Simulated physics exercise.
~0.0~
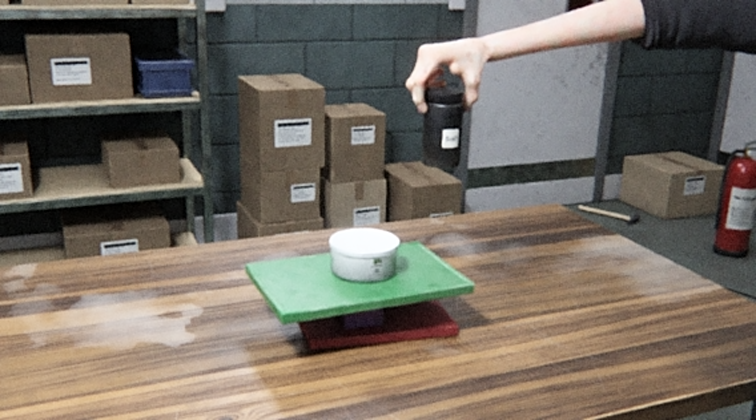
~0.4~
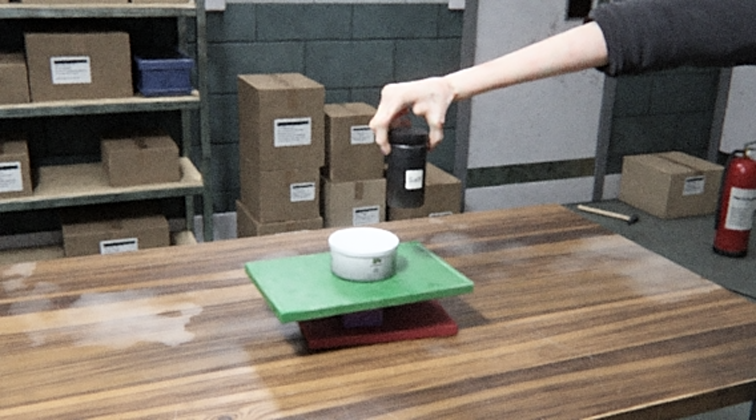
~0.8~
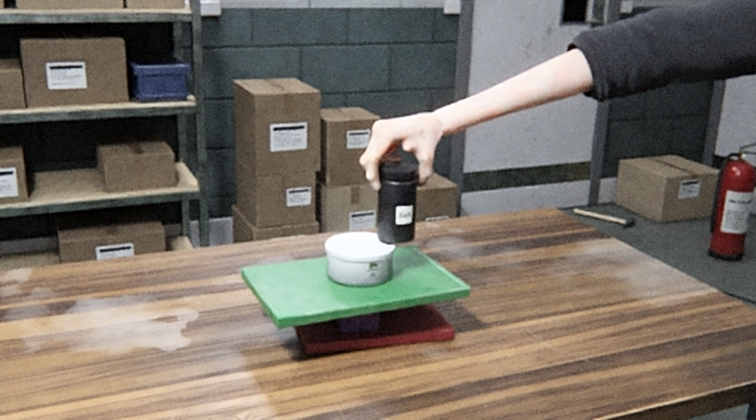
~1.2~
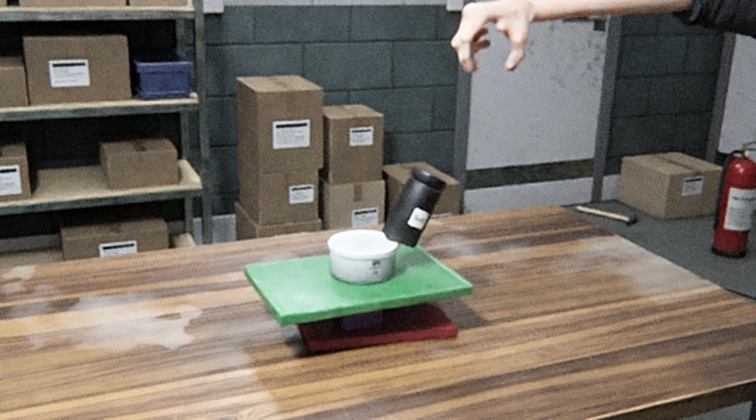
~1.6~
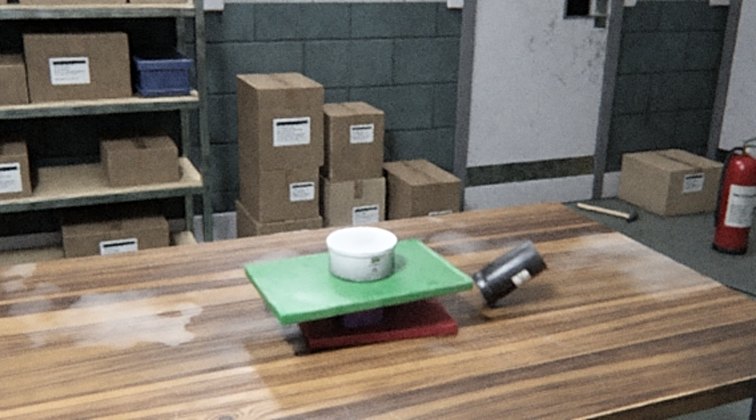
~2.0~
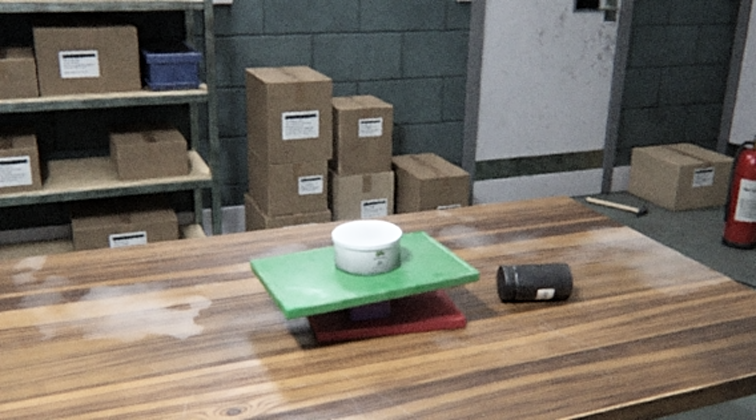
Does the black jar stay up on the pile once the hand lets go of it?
No, the pile does not hold it. The jar tips off the right side of the green tray and ends up lying on the table, while the white tub stays on the tray.
